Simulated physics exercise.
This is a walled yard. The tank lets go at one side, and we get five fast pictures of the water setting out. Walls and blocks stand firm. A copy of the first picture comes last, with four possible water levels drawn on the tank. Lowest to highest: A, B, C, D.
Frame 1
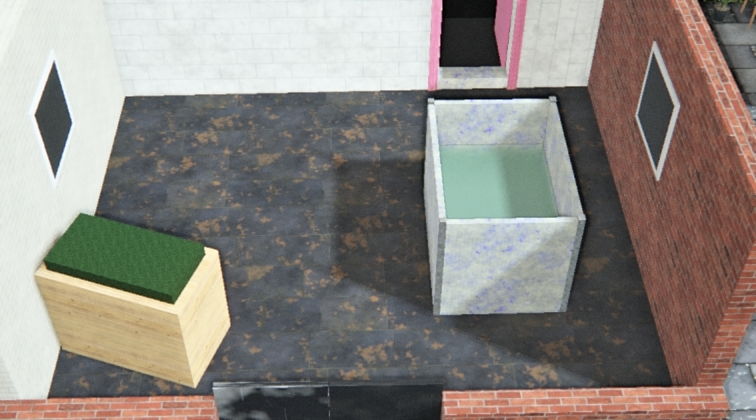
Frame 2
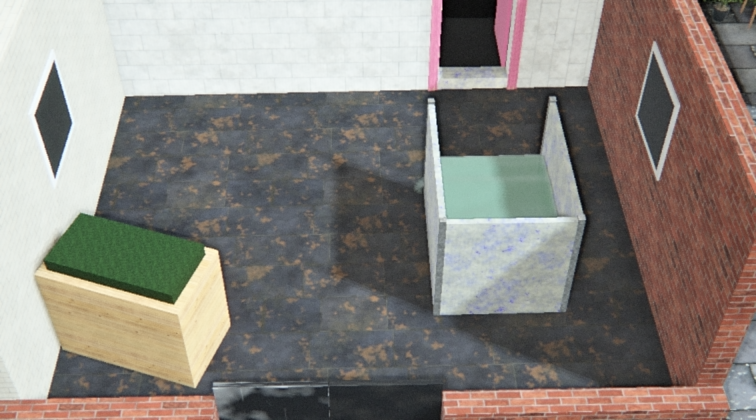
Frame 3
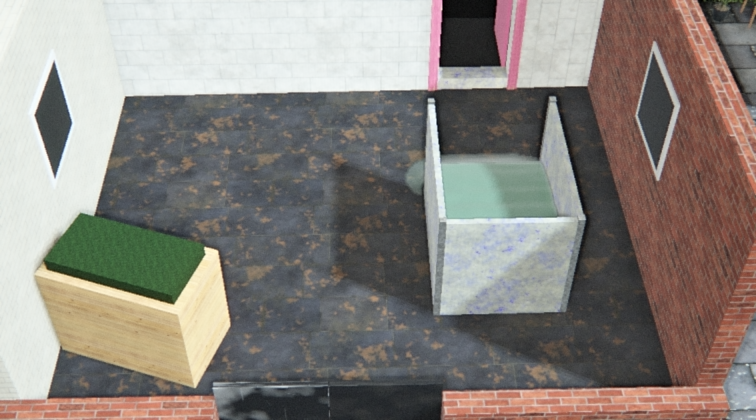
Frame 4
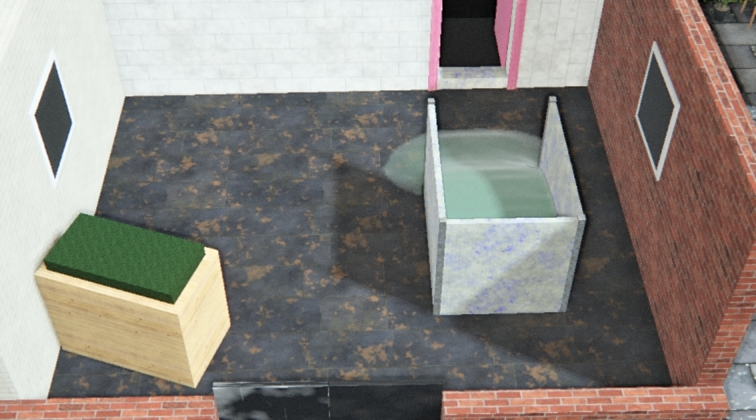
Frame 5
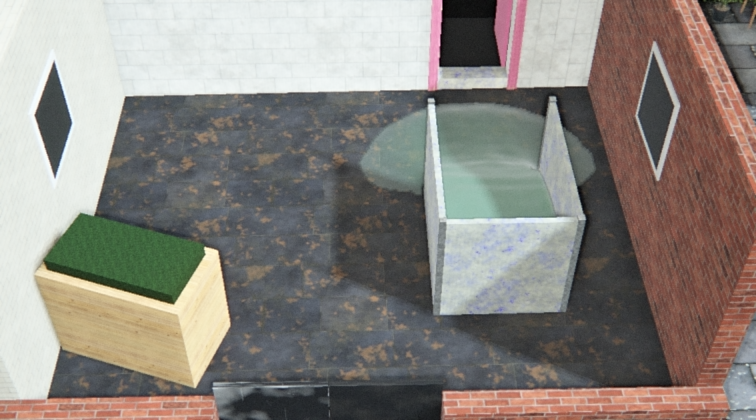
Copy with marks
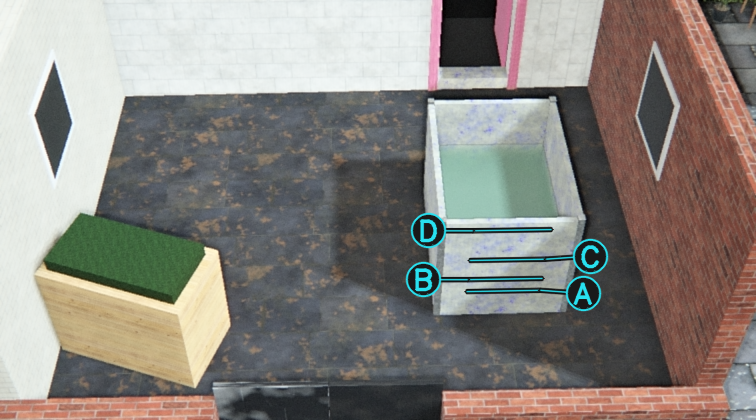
Marble-sided tank losing its back wall in a walled yard, green water spreading behind it and out to both sides across dark ground.
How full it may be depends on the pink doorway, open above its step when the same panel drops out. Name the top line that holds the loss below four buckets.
A.
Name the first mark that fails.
B.
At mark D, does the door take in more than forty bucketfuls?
Yes, it does.
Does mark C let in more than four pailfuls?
Yes.
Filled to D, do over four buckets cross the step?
Yes.
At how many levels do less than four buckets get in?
One of them.
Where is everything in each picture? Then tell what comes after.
Water in the tank at rest, its middle at (496, 198); foot of the pink doorway at (472, 88); shut gate at (329, 390), in the first picture.
Water covers 1 % of the ground, its front hidden from here, in the second picture.
Water covers 3 % of the ground, its front hidden from here, in the third picture.
In the fourth picture, 7 % of the ground under water, visible out to (403, 178).
In the fifth picture, 12 % of the ground under water, visible out to (390, 135).
In cyan, A at (503, 290); B at (505, 279); C at (507, 259); D at (512, 230); from the bottom up A, B, C, D.
For mark A, a bucket or two gets in.
For mark B, about 9 bucketfuls get in.
For mark C, dozens of bucketfuls pour in.
For mark D, dozens of bucketfuls pour in.
